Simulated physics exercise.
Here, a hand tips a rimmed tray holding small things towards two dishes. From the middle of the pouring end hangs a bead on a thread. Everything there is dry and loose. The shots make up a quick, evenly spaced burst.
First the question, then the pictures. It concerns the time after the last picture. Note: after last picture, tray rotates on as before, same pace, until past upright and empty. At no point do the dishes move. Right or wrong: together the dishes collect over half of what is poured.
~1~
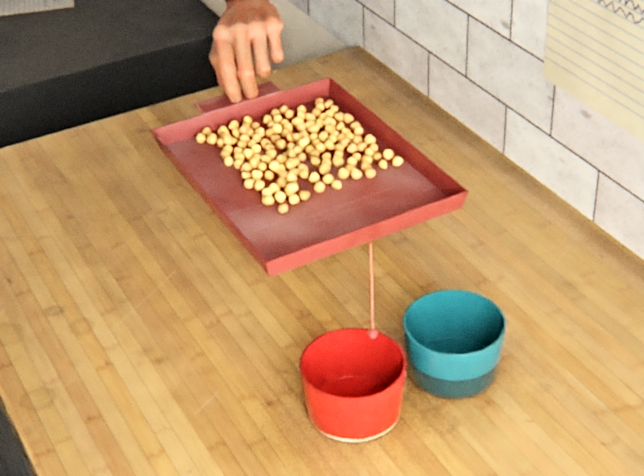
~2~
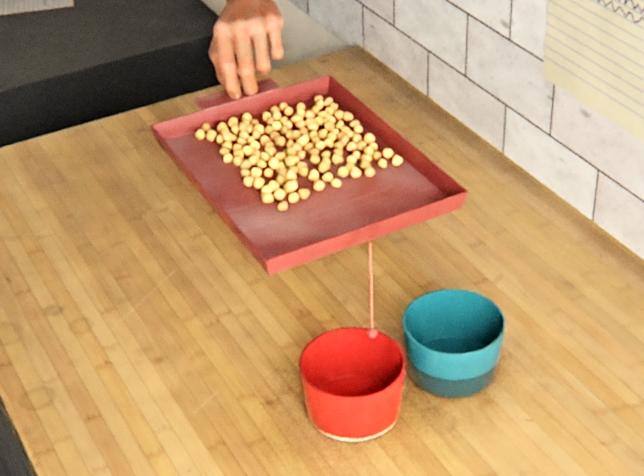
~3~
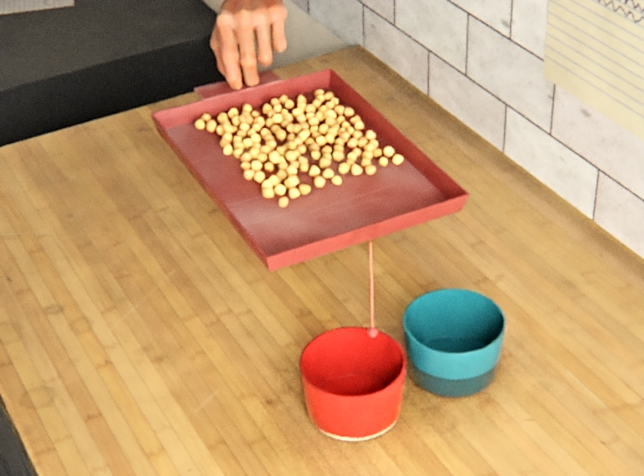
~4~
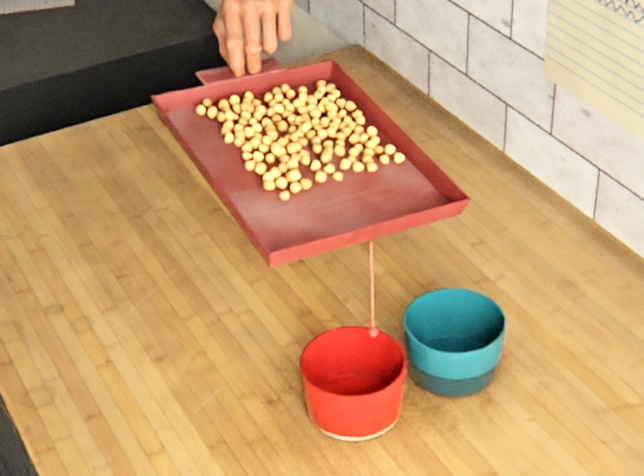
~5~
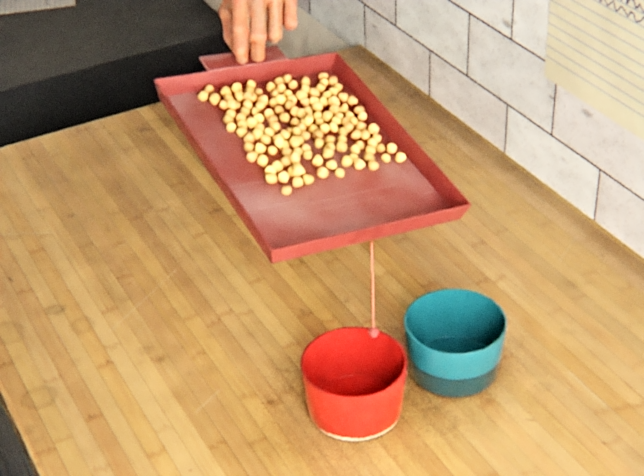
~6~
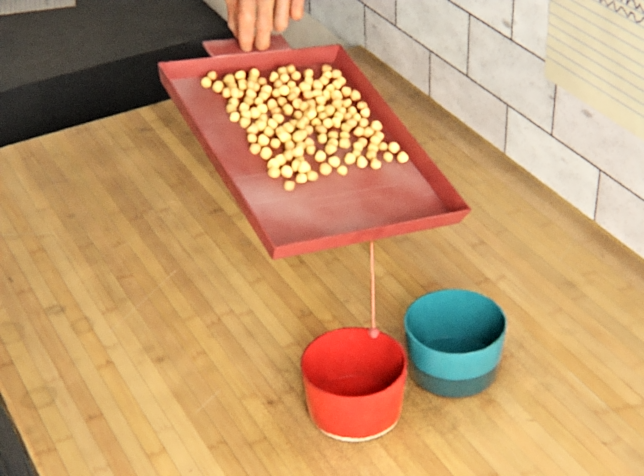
Right.
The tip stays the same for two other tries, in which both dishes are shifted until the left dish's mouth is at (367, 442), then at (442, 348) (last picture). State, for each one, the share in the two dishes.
0 %, then 20 %.
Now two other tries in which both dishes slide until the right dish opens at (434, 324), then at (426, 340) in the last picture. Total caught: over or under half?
In turn: Above a half; under half.
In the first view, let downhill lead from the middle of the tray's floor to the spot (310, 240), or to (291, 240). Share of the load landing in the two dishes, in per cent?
Roughly 40 % in the first case and 20 % in the second.
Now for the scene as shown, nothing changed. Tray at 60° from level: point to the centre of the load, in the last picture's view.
Around (411, 181).
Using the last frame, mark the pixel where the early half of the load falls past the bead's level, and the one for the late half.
It passes near (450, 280) first and then near (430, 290).
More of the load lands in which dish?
Winner: The right side.
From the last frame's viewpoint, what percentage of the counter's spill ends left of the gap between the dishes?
Estimate: About 20 per cent.
Soon after the last picture, tray tipped steeply; nearly all on the tray; a stray few in the right dish; a stray few outside both; a stray few in the air.
A little later, tray tipped right over; most on the tray; about a quarter in the right dish; a stray few outside both; a stray few in the air.
Later still, tray tipped past a quarter turn; about two thirds in the right dish; about a third outside both.
At rest, tray tipped past a quarter turn; none in the left dish; about two thirds in the right dish; about a third outside both.
